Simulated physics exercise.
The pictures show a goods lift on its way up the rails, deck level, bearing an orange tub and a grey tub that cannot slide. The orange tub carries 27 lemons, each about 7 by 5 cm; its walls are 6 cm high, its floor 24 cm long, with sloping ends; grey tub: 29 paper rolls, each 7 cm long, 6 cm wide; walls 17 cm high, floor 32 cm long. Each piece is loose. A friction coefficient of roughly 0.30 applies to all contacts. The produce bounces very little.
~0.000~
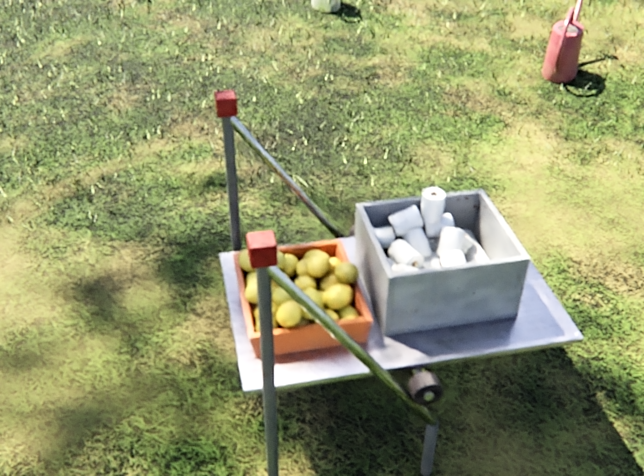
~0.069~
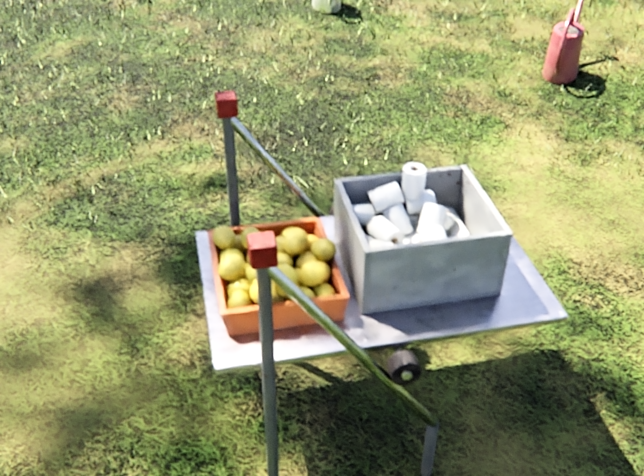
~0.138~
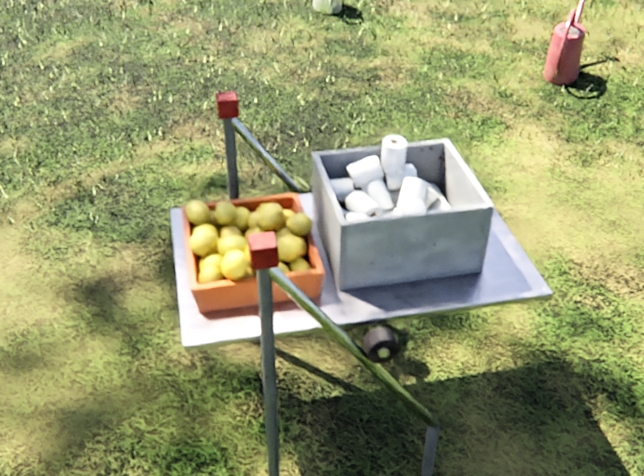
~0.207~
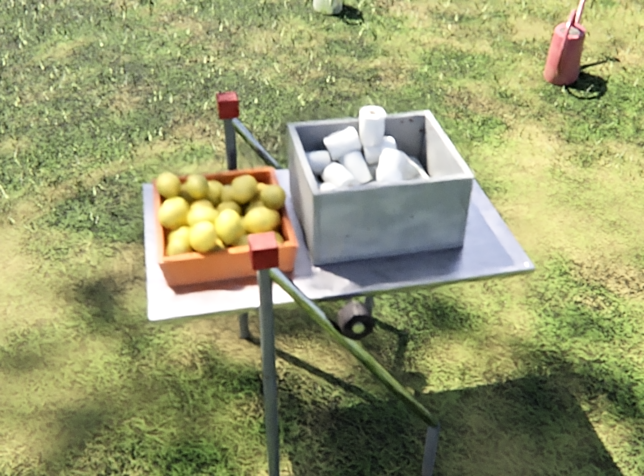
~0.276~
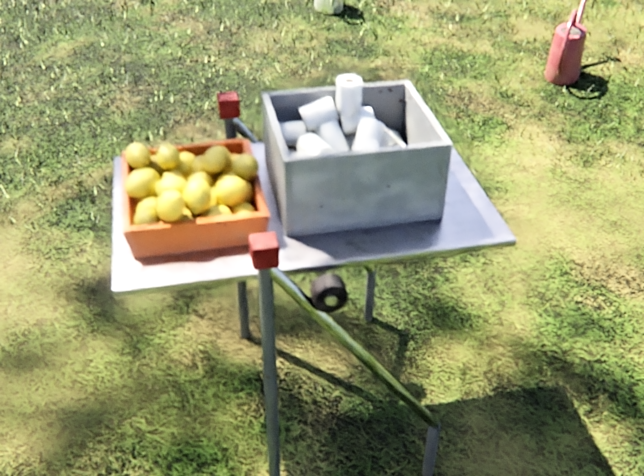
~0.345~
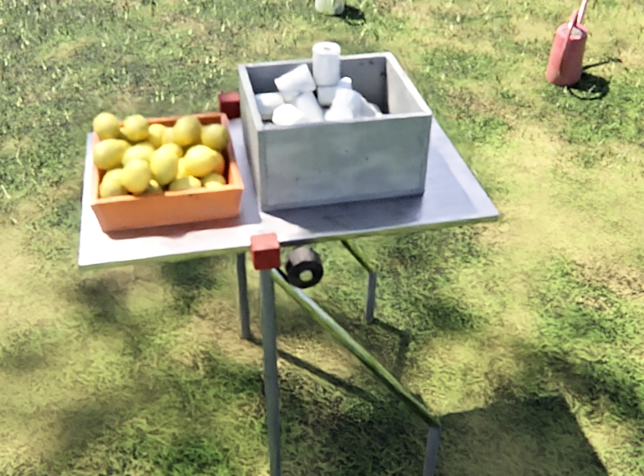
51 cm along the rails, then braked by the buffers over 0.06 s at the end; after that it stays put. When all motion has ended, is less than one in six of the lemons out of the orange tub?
No - the escapes outnumber one in six.
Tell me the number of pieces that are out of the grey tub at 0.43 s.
At that moment the grey tub count out stands near 0.
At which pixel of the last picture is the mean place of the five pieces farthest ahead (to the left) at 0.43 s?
They'd be centred about (92, 136) in the last picture.
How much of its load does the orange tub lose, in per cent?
Some 25 per cent of them.
After 0.43 s, 2 of 27 out of the orange tub and 0 of 29 out of the grey tub.
After 0.59 s, 5 of 27 out of the orange tub and 0 of 29 out of the grey tub.
After 0.81 s, 7 of 27 out of the orange tub and 0 of 29 out of the grey tub.
When it is over (at 1.36 s), 7 of 27 out of the orange tub and 0 of 29 out of the grey tub. Asked share, 7 of 27, 26 per cent.
